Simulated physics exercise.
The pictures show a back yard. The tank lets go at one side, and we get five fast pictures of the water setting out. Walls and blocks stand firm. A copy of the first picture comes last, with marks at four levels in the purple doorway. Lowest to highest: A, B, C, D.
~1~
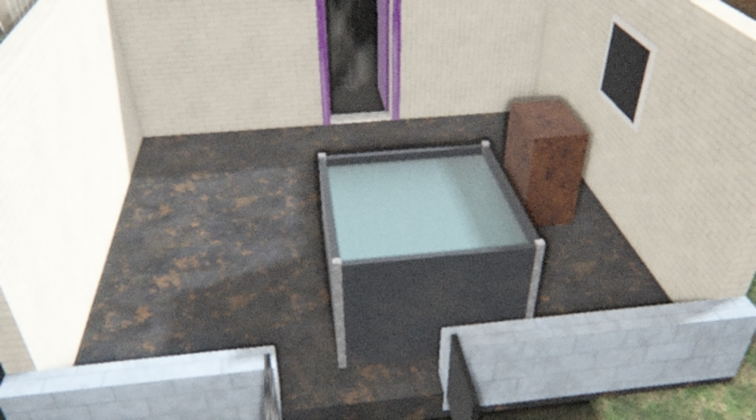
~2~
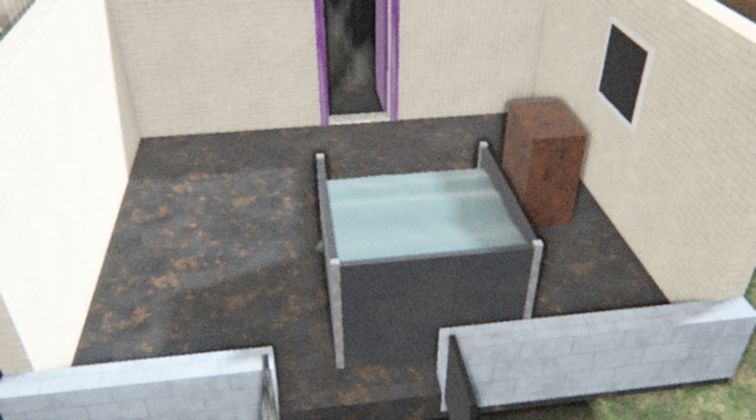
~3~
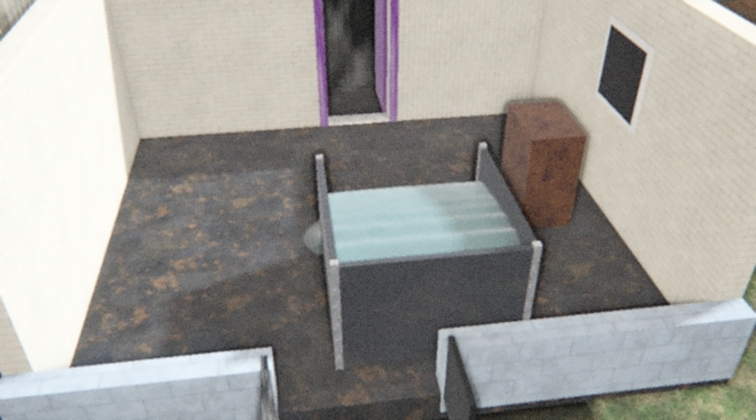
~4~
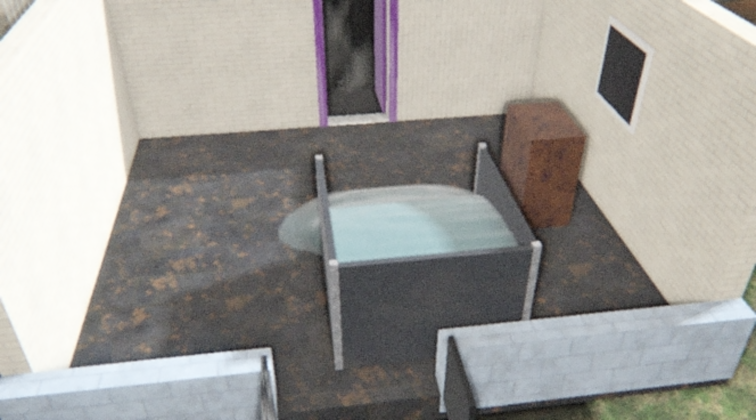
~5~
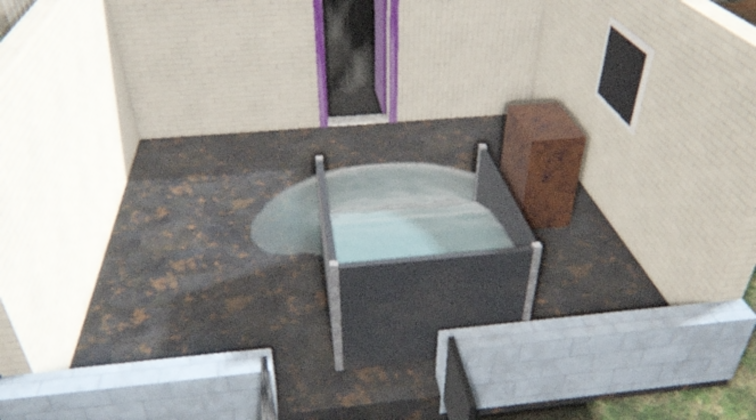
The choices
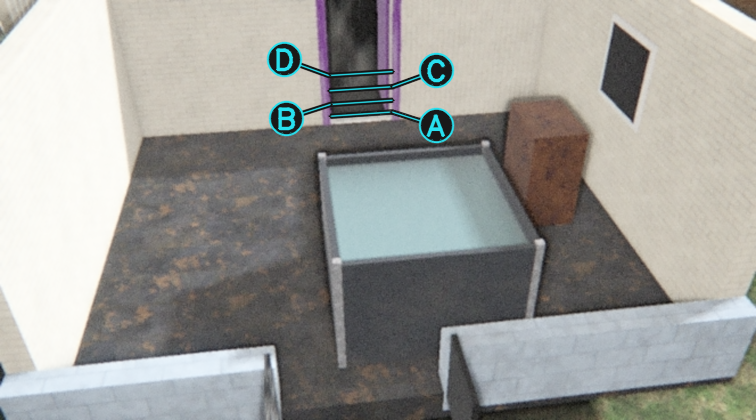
Walled back yard with a dark square tank, its far side opening and pale water spreading across the ground behind and leftward.
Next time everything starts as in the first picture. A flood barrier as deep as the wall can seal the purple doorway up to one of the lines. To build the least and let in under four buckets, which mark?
C is the one.
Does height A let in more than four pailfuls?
Yes, that goes wrong.
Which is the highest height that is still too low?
Here it is height B.
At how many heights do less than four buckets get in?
Two of them.
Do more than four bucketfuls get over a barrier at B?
Yes, that goes wrong.
On the marked copy, A at (361, 114); B at (361, 102); C at (361, 88); D at (360, 73); from the bottom up A, B, C, D.
For height A, dozens of bucketfuls pour in.
For height B, some 15 bucketfuls get in.
For height C, a bucket or two gets in.
For height D, nothing gets over.
